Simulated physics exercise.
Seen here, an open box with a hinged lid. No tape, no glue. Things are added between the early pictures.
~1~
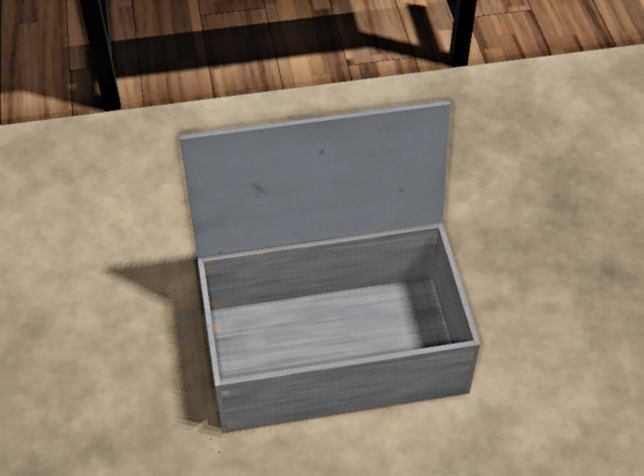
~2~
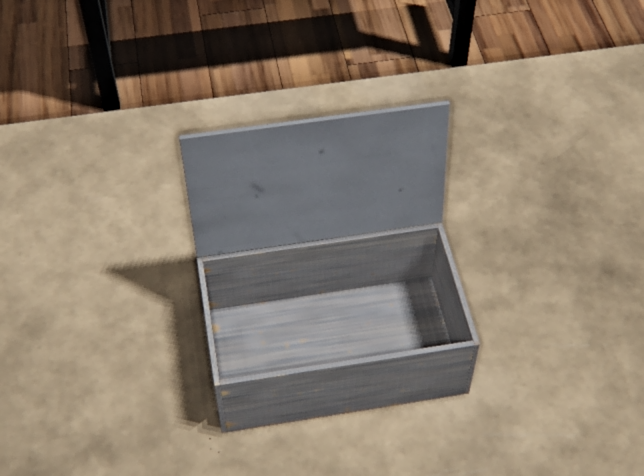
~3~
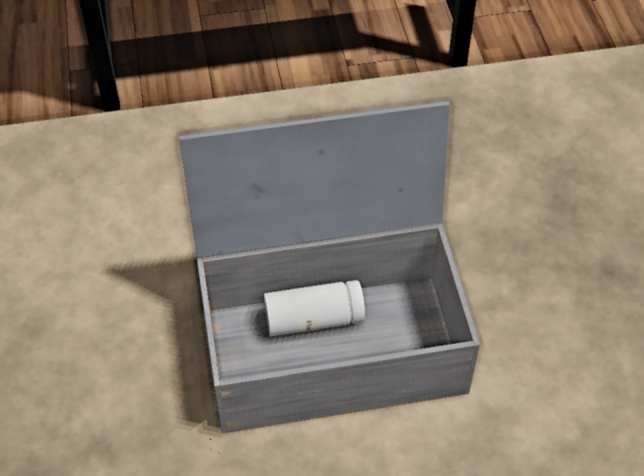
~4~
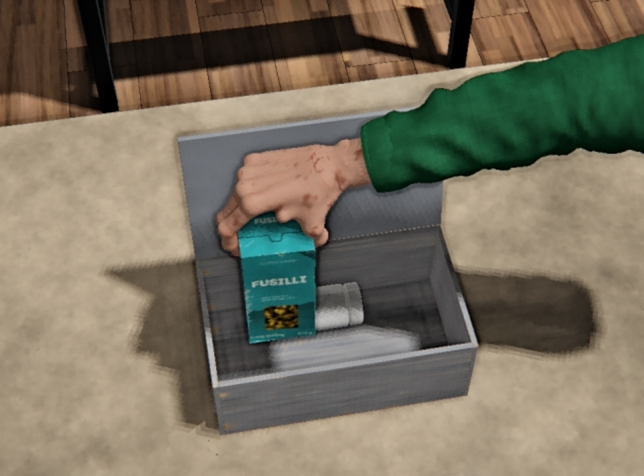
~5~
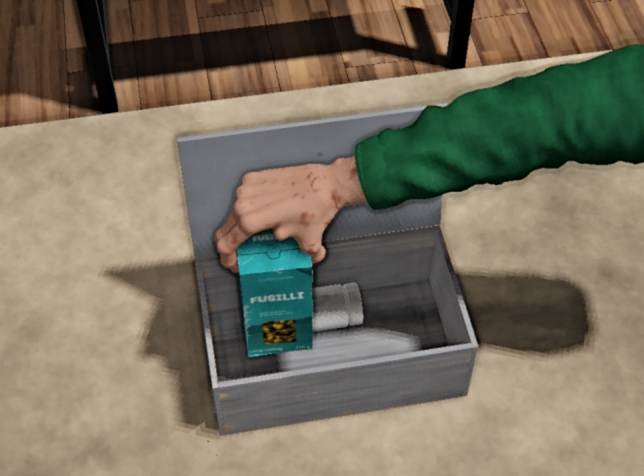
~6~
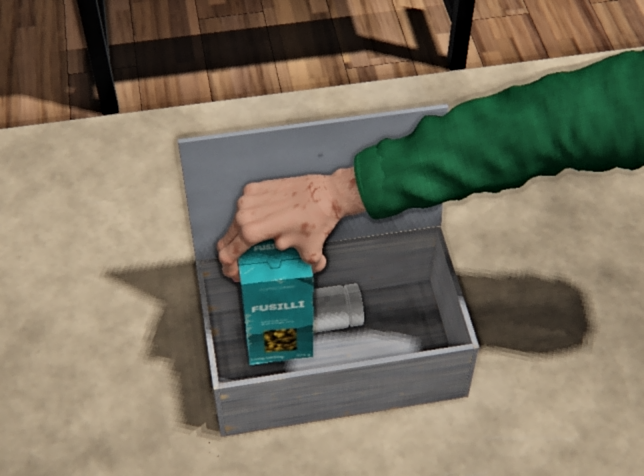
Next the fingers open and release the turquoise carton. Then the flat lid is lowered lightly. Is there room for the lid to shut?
Here the lid stays ajar.
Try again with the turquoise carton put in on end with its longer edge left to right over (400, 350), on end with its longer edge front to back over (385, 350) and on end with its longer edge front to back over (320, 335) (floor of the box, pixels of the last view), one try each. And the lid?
In the first case it will not close; in the second case it stays ajar; in the third case it stays ajar.
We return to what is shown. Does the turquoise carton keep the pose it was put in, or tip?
It keeps its pose.
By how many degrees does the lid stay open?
Some 45° above the rim.
Then, 0.40 s on from there, turquoise carton turned 4° from how it was put near (283, 340).
Then, 1.20 s on from there, lid starting down; turquoise carton shifted about its own width near (294, 335).
Then, 1.70 s on from there, lid 54° above the rim; turquoise carton shifted about its own width near (294, 335).
In the end, lid 44° above the rim; moved from the start, turquoise carton; white shaker unmoved. At the end, from the last picture's camera, turquoise carton near (294, 336).
